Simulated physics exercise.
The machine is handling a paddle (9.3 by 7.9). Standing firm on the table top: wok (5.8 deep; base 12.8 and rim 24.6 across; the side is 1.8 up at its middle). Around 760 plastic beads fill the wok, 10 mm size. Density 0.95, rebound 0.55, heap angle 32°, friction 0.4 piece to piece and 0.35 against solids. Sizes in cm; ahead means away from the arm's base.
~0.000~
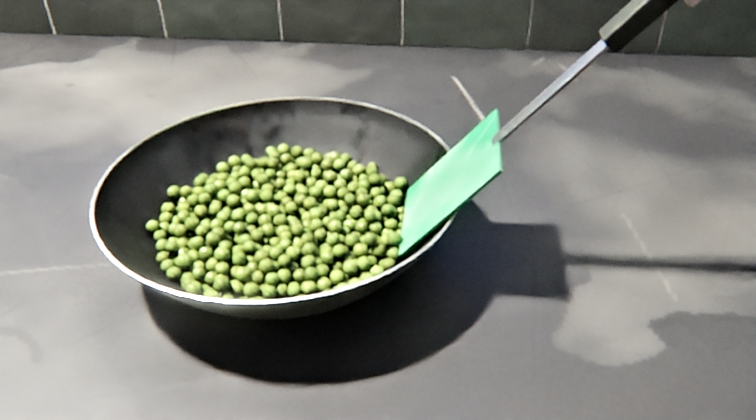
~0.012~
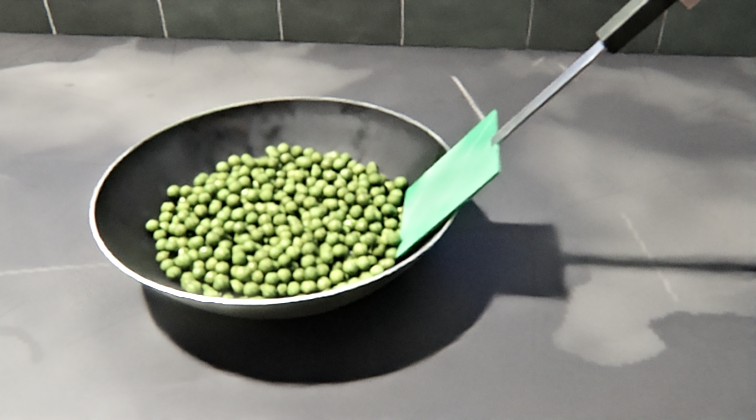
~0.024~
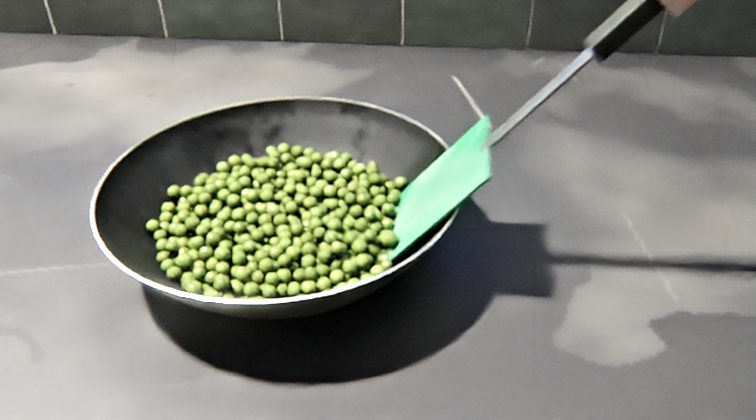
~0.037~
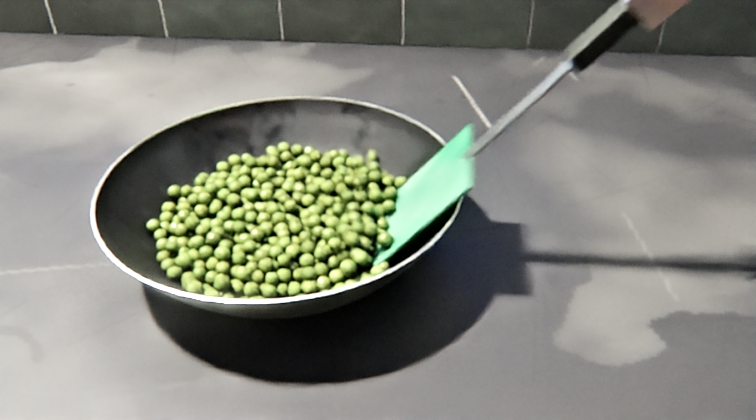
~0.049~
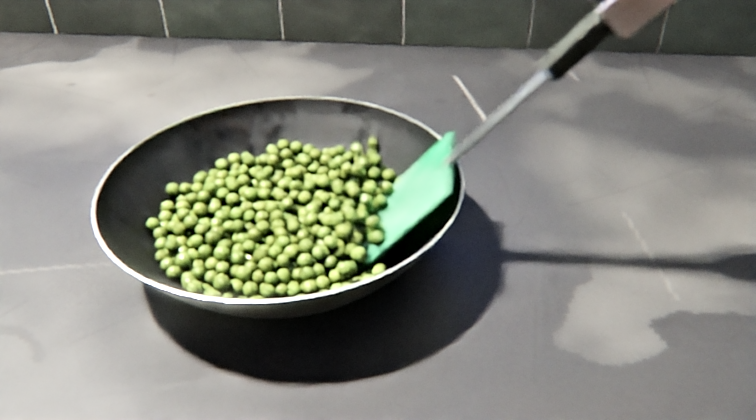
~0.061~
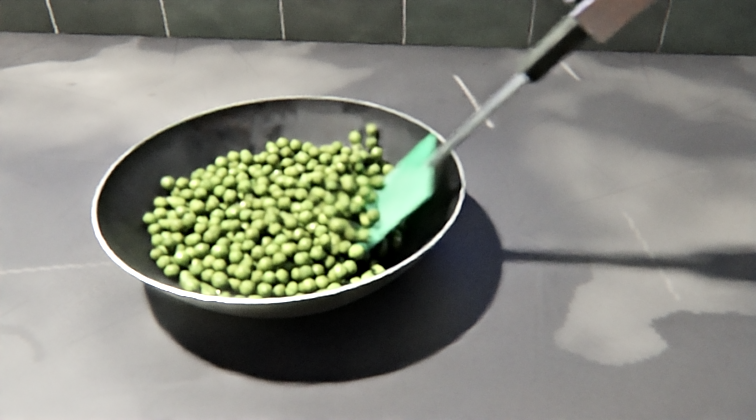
A green paddle with a dark handle rested against the right side of a black wok of green beads, then slid down and left into them, nudging the nearest ones leftward and heaping them slightly.
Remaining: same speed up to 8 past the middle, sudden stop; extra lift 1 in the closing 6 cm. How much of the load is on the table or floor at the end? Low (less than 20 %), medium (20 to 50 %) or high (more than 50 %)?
A medium share, 20 to 50 %, ends on the table or floor.
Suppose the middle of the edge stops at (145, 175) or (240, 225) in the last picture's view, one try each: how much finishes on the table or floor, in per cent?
Some 45 and 0 per cent.
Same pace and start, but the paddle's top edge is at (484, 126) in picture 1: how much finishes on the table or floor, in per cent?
About 40 per cent.
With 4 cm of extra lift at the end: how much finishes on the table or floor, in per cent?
About 30 per cent.
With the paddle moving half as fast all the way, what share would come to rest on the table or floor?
It would be near 15 per cent.
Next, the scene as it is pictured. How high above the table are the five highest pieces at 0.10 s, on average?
Some 7 cm.
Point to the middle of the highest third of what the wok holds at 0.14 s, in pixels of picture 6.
Near (232, 185).
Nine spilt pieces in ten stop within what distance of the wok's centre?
About 50 cm.
After 0.10 s, sloping 50°, highest piece 7 above the table; 765 in the wok.
After 0.14 s, sloping 50°, highest piece 8 above the table; 765 in the wok.
After 0.36 s, sloping 50°, highest piece 13 above the table; 479 in the wok, 90 on the table or floor, 196 on the blade or in flight.
After 1.41 s, sloping 50°, highest piece 5 above the table; 479 in the wok, 286 on the table or floor.
In the end, 479 in the wok, 286 on the table or floor. That is 37 % on the table or floor.
